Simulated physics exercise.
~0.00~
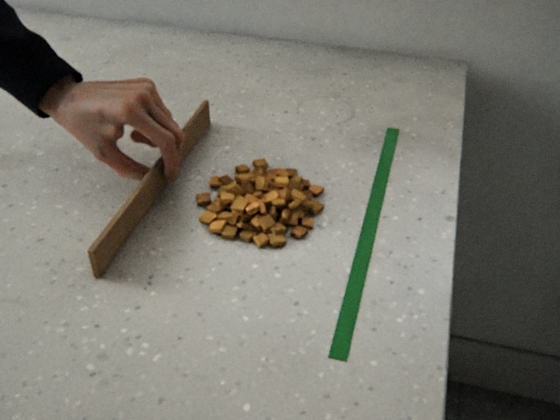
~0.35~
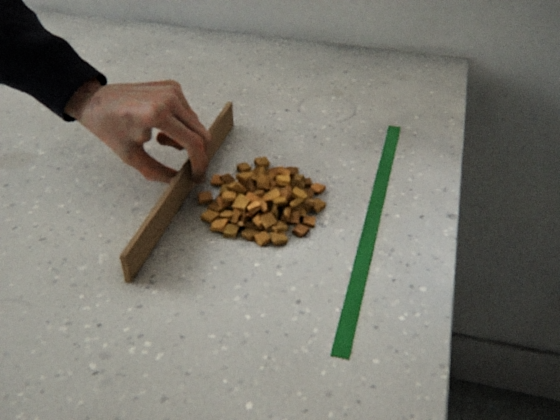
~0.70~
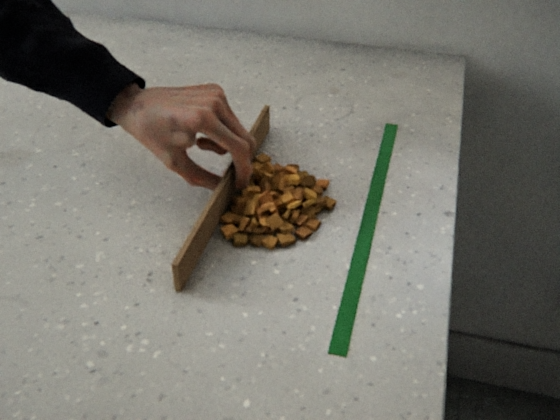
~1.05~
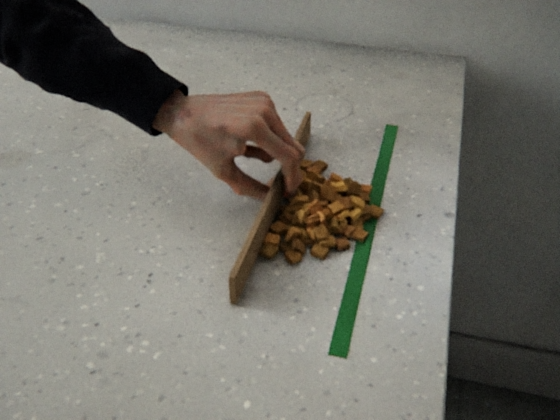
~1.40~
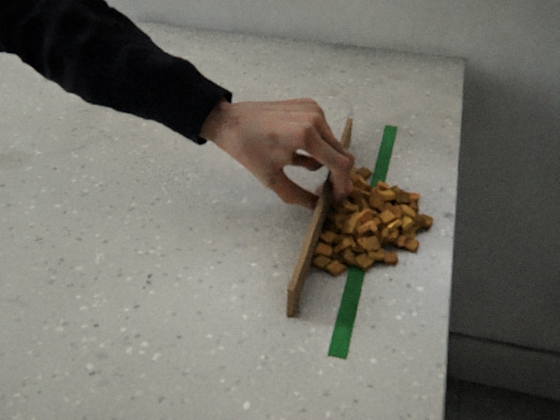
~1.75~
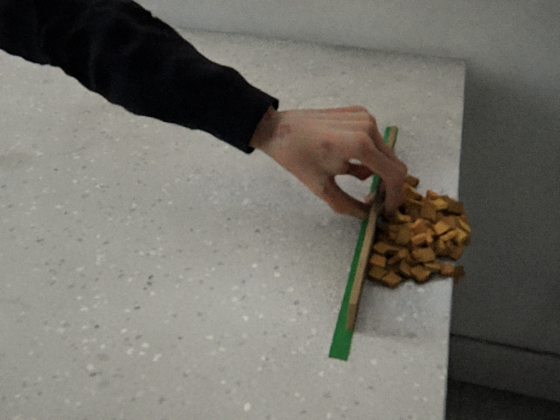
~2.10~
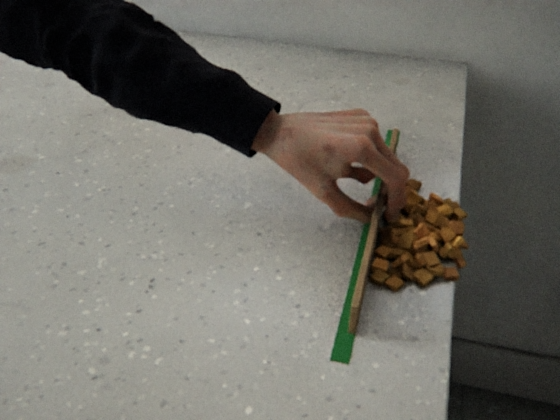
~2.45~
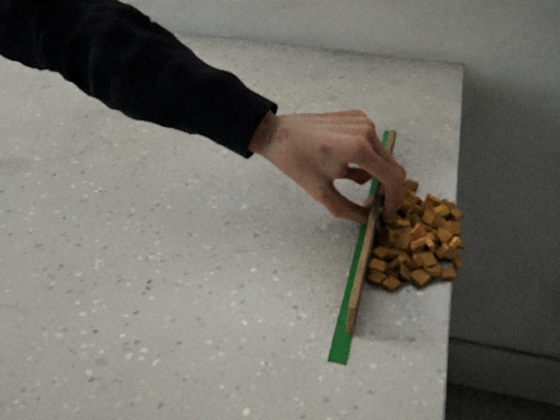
A hand slid an upright piece of card to the right across a speckled table, pushing a heap of small brown bits over a line of green tape, and stopped at the tape with a small part of the heap over the table's edge.
